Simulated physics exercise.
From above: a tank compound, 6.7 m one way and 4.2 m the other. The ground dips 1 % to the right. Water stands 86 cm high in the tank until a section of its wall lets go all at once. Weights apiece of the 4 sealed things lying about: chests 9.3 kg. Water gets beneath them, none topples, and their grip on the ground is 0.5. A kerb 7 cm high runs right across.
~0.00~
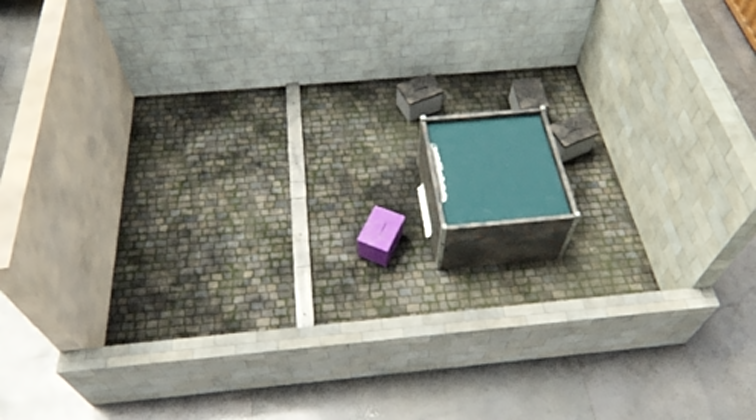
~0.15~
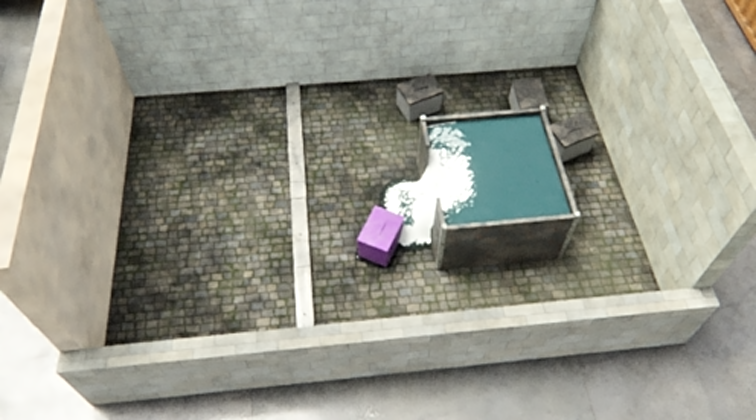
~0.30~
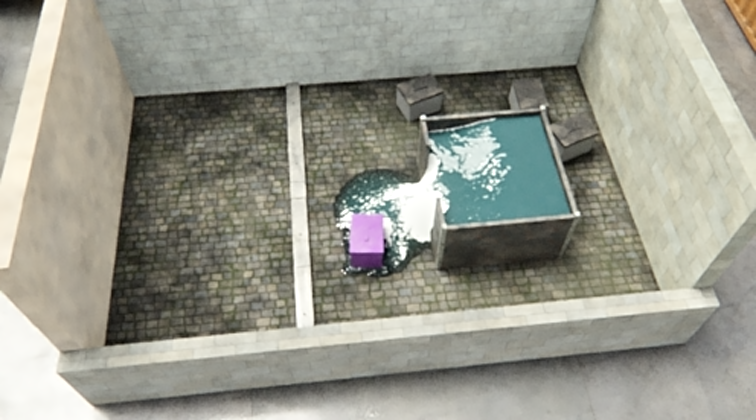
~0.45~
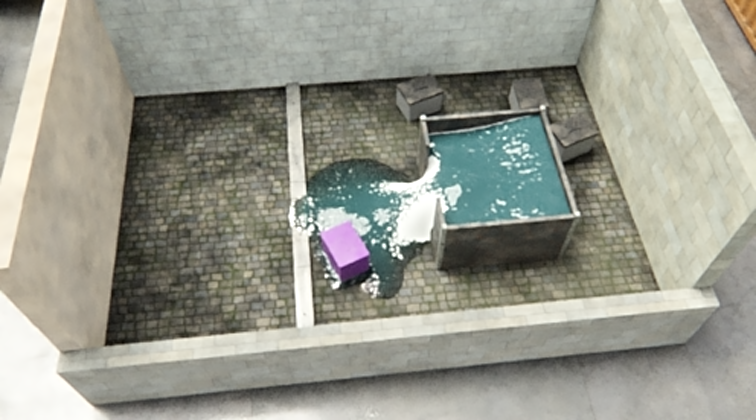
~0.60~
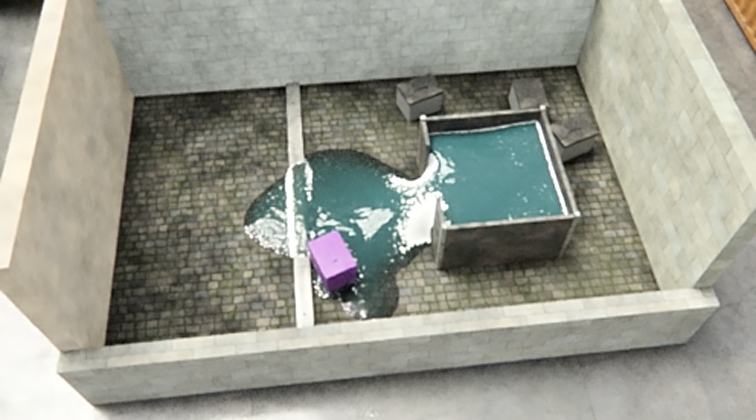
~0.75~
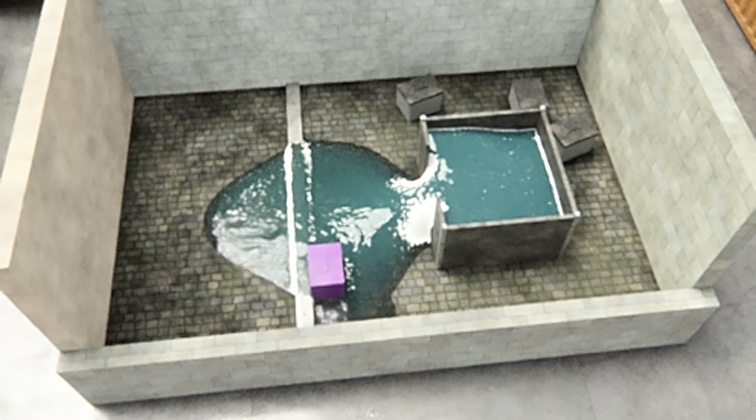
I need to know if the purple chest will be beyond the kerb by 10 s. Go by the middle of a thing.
Purple chest crosses.
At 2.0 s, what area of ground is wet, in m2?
About 18 m2.
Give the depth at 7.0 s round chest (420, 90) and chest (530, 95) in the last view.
Roughly 4 and 3 cm.
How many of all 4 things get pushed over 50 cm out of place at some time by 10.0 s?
4 of them.
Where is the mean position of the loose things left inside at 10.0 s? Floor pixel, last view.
At about (492, 190).
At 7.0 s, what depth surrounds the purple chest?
About 9 cm.
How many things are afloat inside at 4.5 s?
I count 1.
After 2.0 s the purple chest is near (263, 318), 1.8 m from its start, afloat; 1 of 4 are over the mark; 1 afloat.
After 4.5 s the purple chest is near (164, 237), 2.6 m from its start, afloat; 1 of 4 are over the mark; 1 afloat.
After 7.0 s the purple chest is near (240, 217), 1.7 m from its start, afloat; 1 of 4 are over the mark; 1 afloat.
After 10.0 s the purple chest is near (230, 288), 1.9 m from its start, afloat; 1 of 4 are over the mark; 4 afloat.
